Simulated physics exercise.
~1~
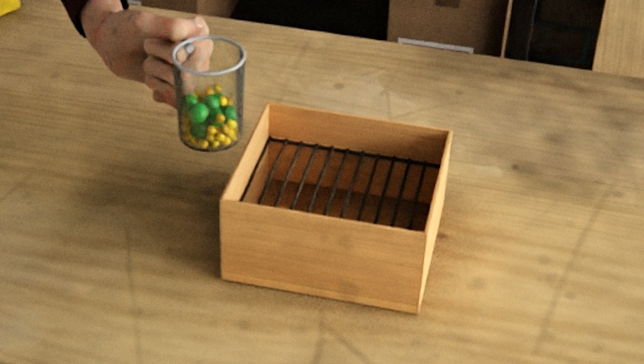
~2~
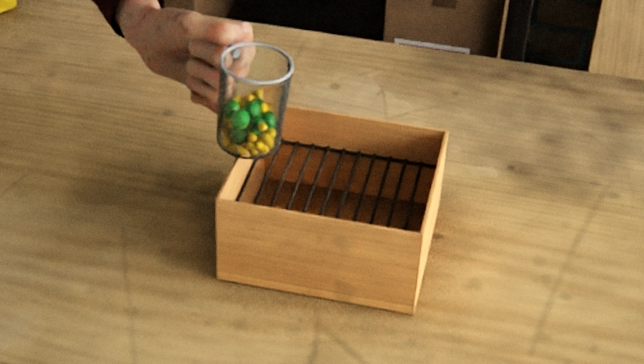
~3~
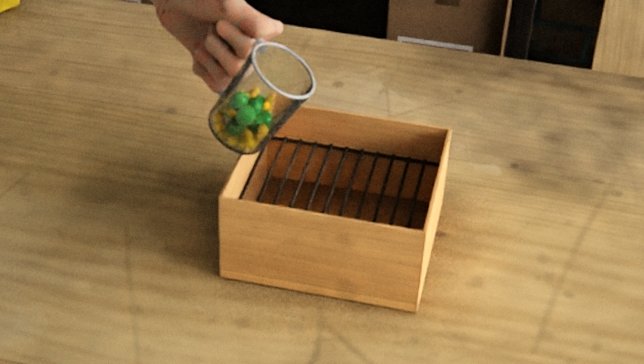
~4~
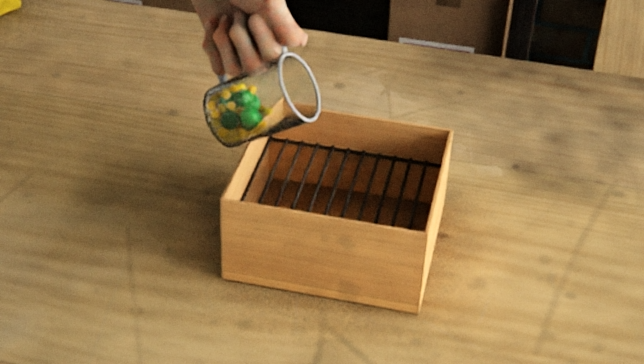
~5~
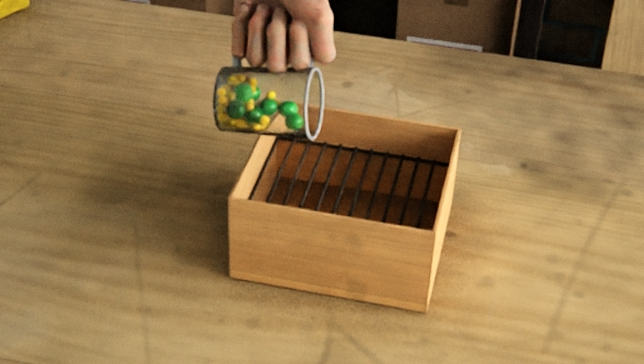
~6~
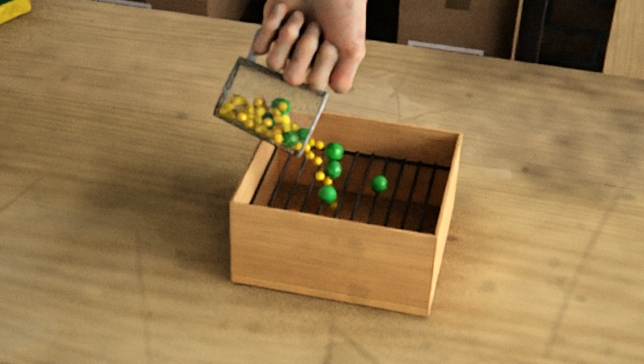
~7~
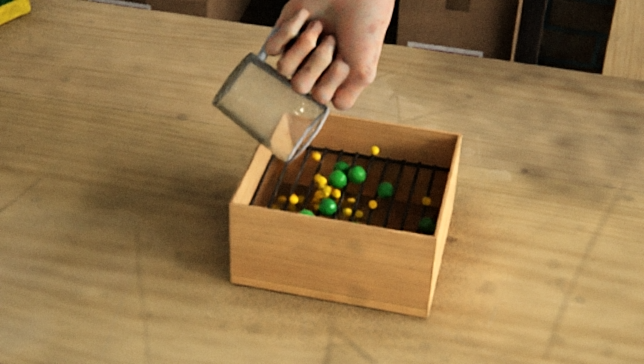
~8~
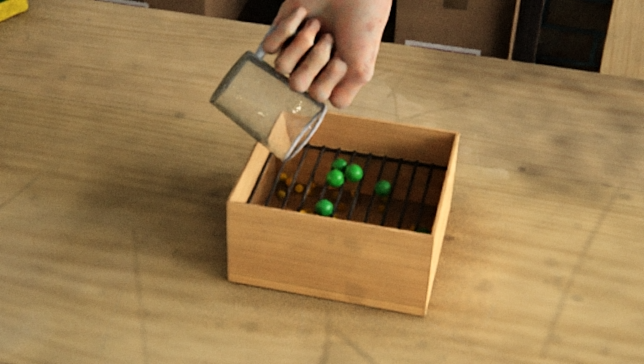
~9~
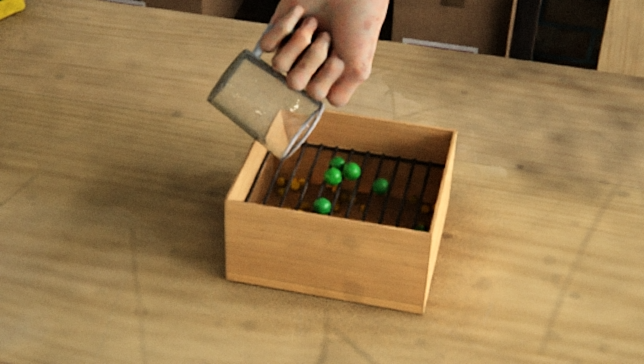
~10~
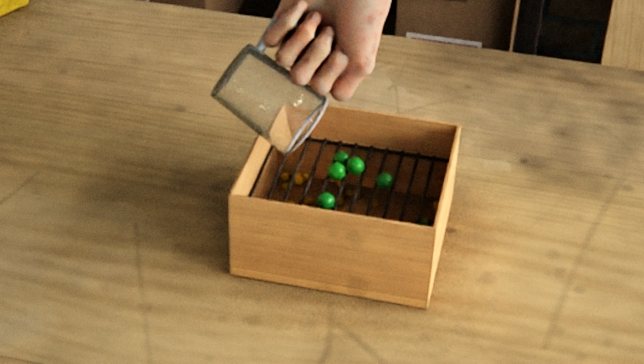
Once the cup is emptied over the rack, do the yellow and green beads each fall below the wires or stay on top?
The yellow beads fall through and end up below the wires. The green beads are caught and stay on top.
A hand tips a cup of beads; yellow ones drop through the rack, green ones stay.
